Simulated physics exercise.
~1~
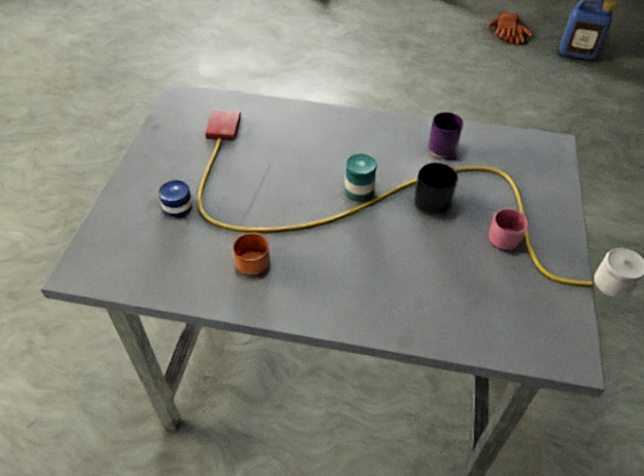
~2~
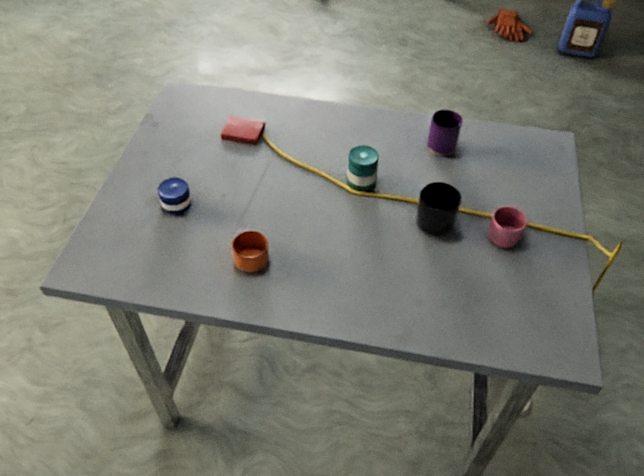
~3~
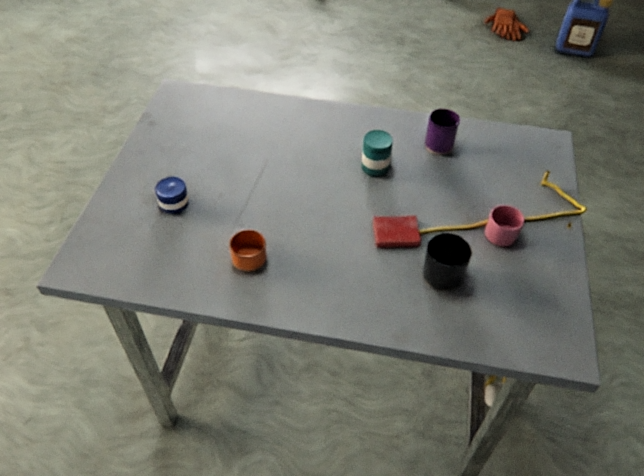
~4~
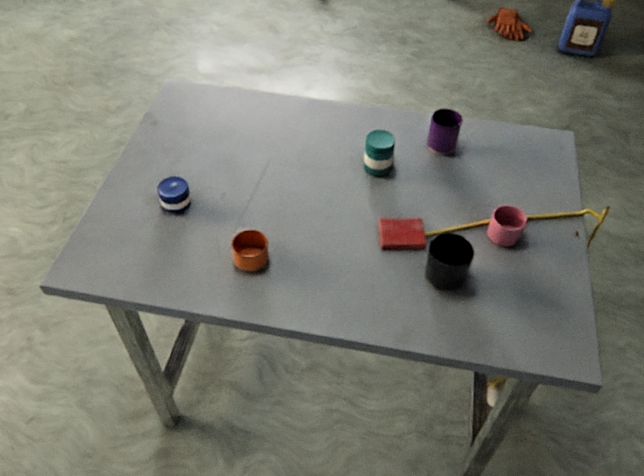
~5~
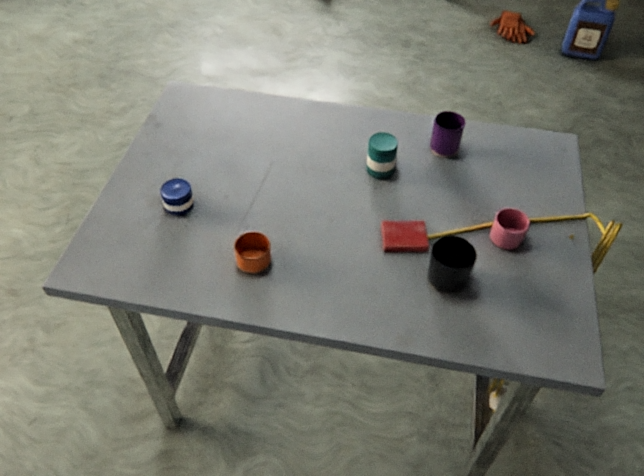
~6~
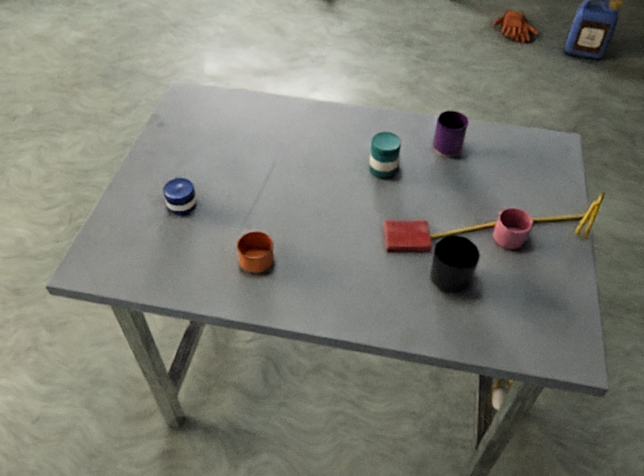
Grey table with a falling white cup-like object dragging a red block by yellow cable, shifting black and teal containers before settling.
